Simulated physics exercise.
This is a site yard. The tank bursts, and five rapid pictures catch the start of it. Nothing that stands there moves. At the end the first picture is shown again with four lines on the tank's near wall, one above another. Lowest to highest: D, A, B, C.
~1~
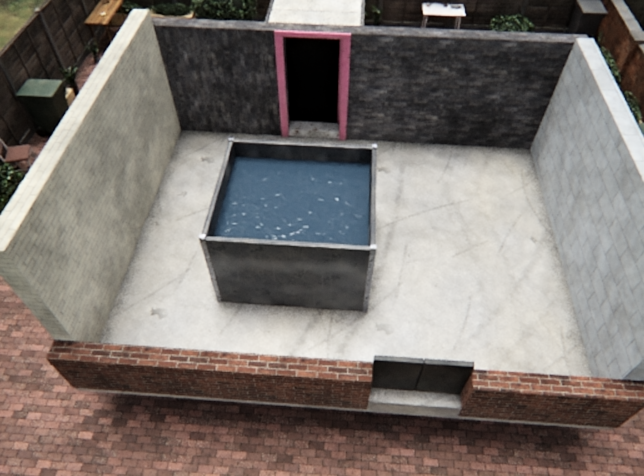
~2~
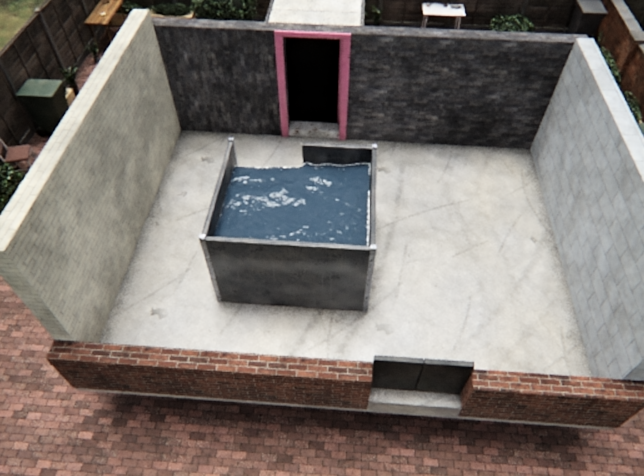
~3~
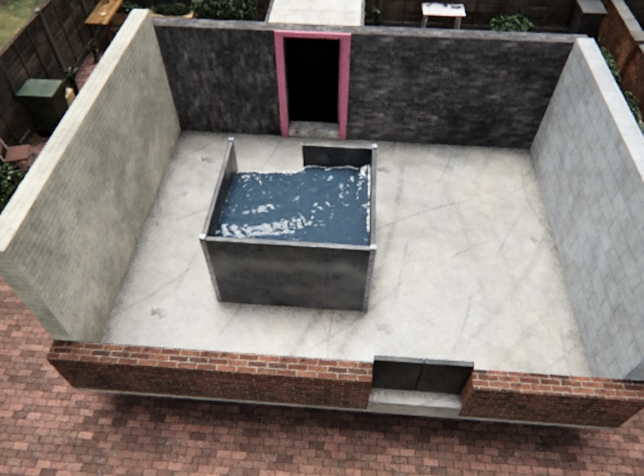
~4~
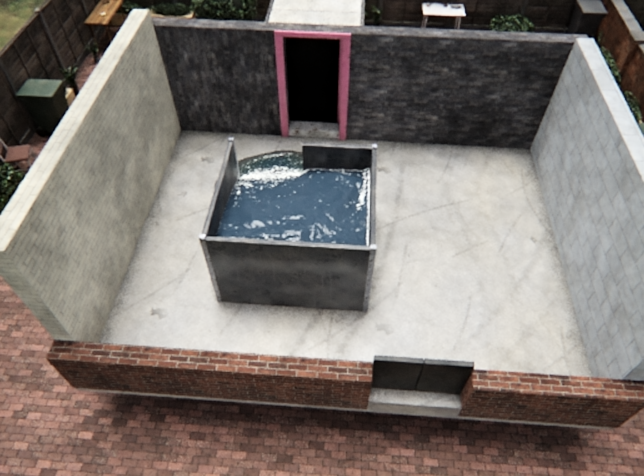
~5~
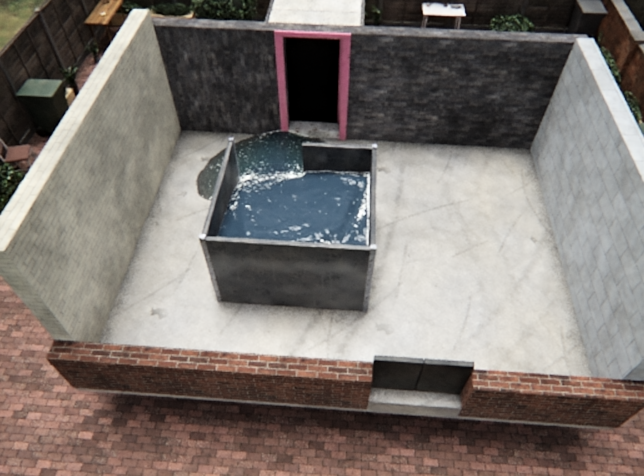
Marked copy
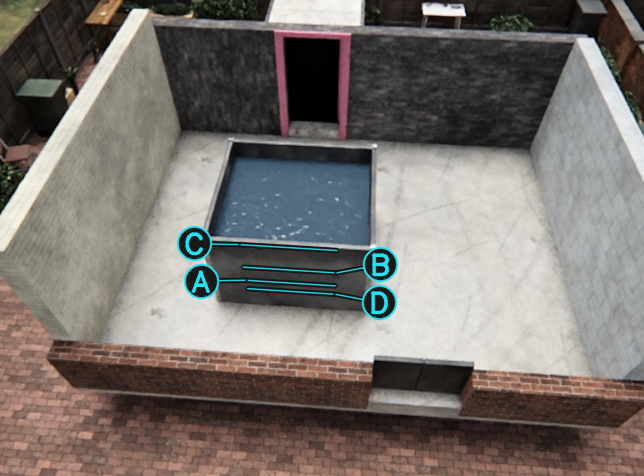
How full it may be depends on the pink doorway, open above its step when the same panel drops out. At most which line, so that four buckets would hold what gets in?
Line D just does it.
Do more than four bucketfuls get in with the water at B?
Yes.
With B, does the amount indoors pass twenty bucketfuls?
Yes, clearly.
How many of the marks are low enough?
One of the four.
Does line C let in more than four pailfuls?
Yes, that goes wrong.
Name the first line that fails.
A it is.
On the marked copy, A at (290, 283); B at (289, 270); C at (287, 247); D at (291, 291); from the bottom up D, A, B, C.
Choosing A, about 10 bucketfuls get in.
Choosing B, dozens of bucketfuls pour in.
Choosing C, dozens of bucketfuls pour in.
Choosing D, a bucket or two gets in.
